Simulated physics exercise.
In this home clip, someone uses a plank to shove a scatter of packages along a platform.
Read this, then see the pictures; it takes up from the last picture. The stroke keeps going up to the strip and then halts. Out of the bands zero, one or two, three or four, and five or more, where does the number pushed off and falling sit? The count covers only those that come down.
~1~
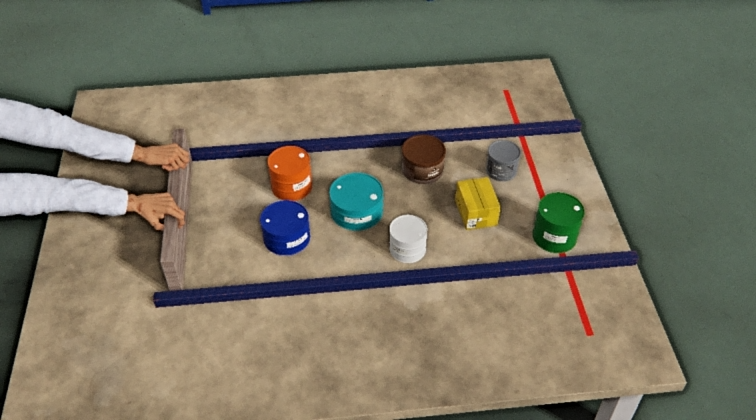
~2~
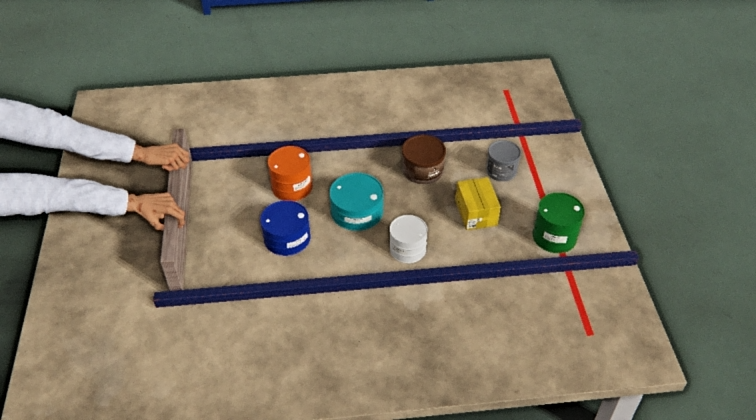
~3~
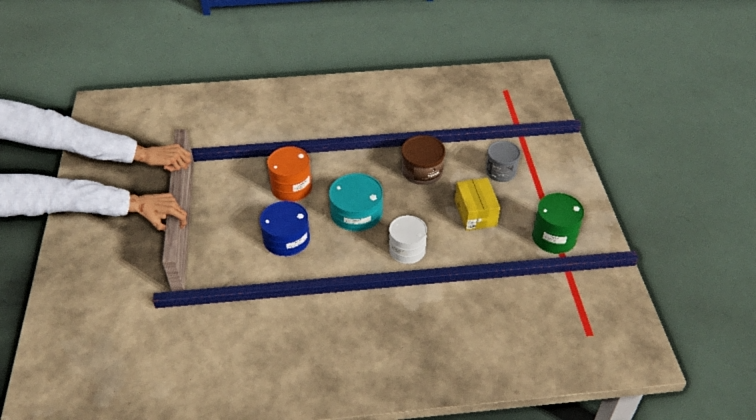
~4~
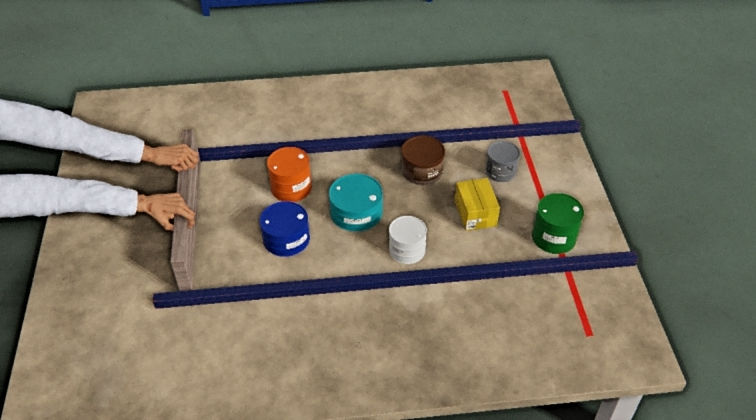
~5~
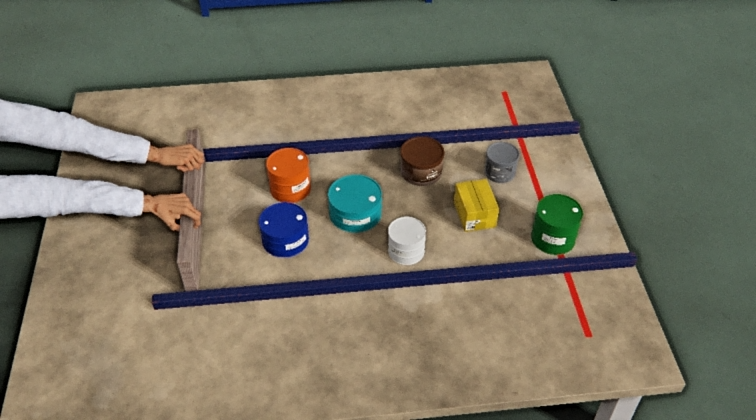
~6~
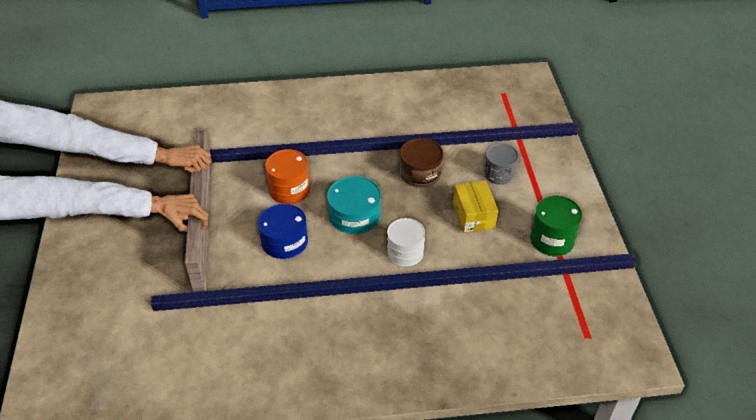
One, maybe two go over.
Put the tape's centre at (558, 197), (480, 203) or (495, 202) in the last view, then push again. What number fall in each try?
5, 0, 0.
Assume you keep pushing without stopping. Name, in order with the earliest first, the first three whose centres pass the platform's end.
I'd say the grey pail leads, followed by the yellow box, then the brown pail.
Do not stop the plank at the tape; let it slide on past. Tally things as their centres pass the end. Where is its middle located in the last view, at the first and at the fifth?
First at (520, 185), next at (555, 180).
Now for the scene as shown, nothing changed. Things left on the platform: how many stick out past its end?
I get 4.
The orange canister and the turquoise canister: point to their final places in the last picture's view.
Around (549, 151) and around (587, 176).
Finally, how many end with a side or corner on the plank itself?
Count recorded: 3.
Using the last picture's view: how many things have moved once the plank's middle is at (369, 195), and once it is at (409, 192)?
The first count is 5, and then it's 6.
Soon after, none off yet; green canister at rest near (556, 226); grey pail at rest near (501, 164); yellow box at rest near (475, 207).
After that, none off yet; green canister at rest near (556, 226); grey pail moving near (504, 165); yellow box displaced about its own width near (507, 212).
In the end, the number that fall off is one or two; gone, grey pail.
